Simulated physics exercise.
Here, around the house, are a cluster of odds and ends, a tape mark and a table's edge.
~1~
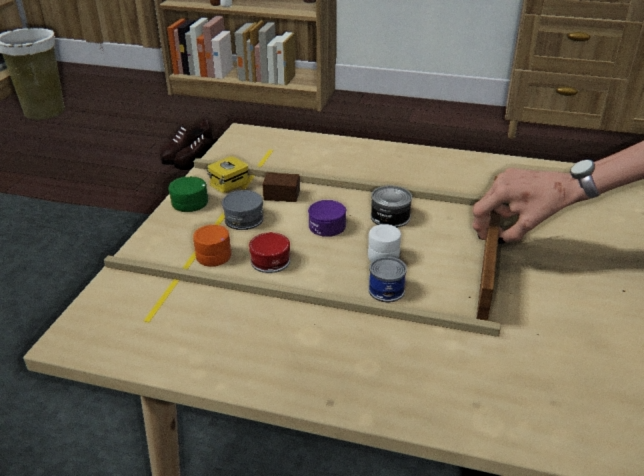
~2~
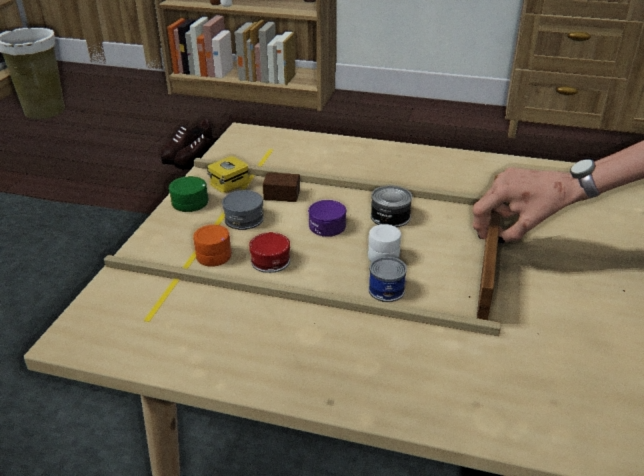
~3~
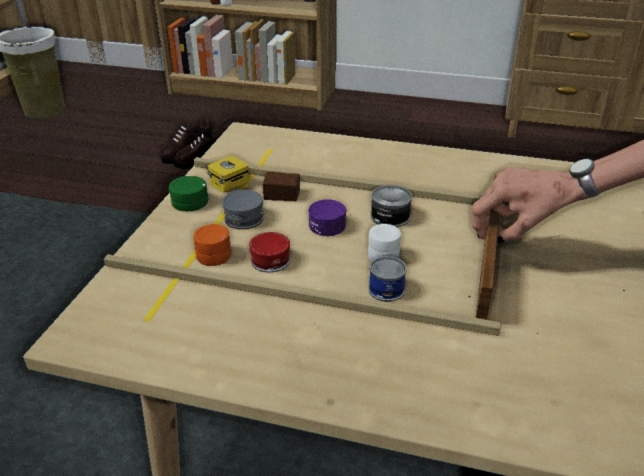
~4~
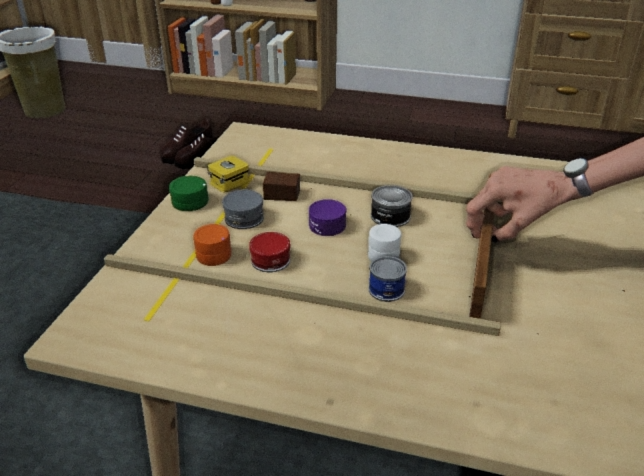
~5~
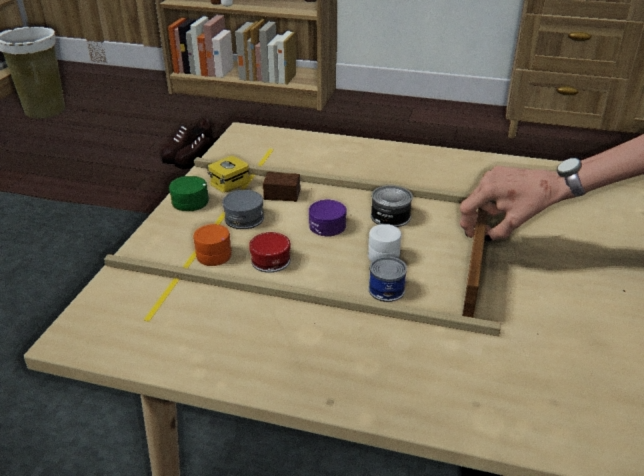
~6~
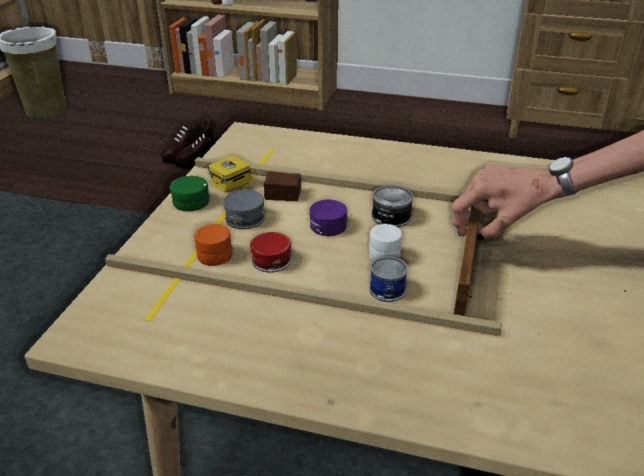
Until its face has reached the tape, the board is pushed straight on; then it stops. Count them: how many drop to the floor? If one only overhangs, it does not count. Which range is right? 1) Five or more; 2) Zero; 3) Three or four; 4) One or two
(4) One or two.
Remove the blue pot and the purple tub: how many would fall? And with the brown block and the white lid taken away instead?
Count: 1 (first case); 0 (second).
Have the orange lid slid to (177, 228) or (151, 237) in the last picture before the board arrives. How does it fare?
One place after the other: It keeps its spot; it keeps its spot.
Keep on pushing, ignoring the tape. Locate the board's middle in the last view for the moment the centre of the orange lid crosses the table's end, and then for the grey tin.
First it's close to (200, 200), next close to (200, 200).
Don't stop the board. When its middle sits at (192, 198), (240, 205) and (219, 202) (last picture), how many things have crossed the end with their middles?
Past-the-end tally - position 1: 5, position 2: 0, position 3: 1.
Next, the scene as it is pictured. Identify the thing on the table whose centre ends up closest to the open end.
The green lid.
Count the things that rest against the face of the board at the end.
Number in contact with it: 4.
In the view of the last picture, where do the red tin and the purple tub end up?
Near (172, 231) and (210, 201).
Soon after, none off yet; green lid at rest near (190, 193); yellow case at rest near (230, 174); orange lid at rest near (214, 245).
Then, none off yet; green lid at rest near (190, 193); yellow case at rest near (230, 174); orange lid moving near (208, 245).
By the end, the number that fall off is one or two; fallen, yellow case.
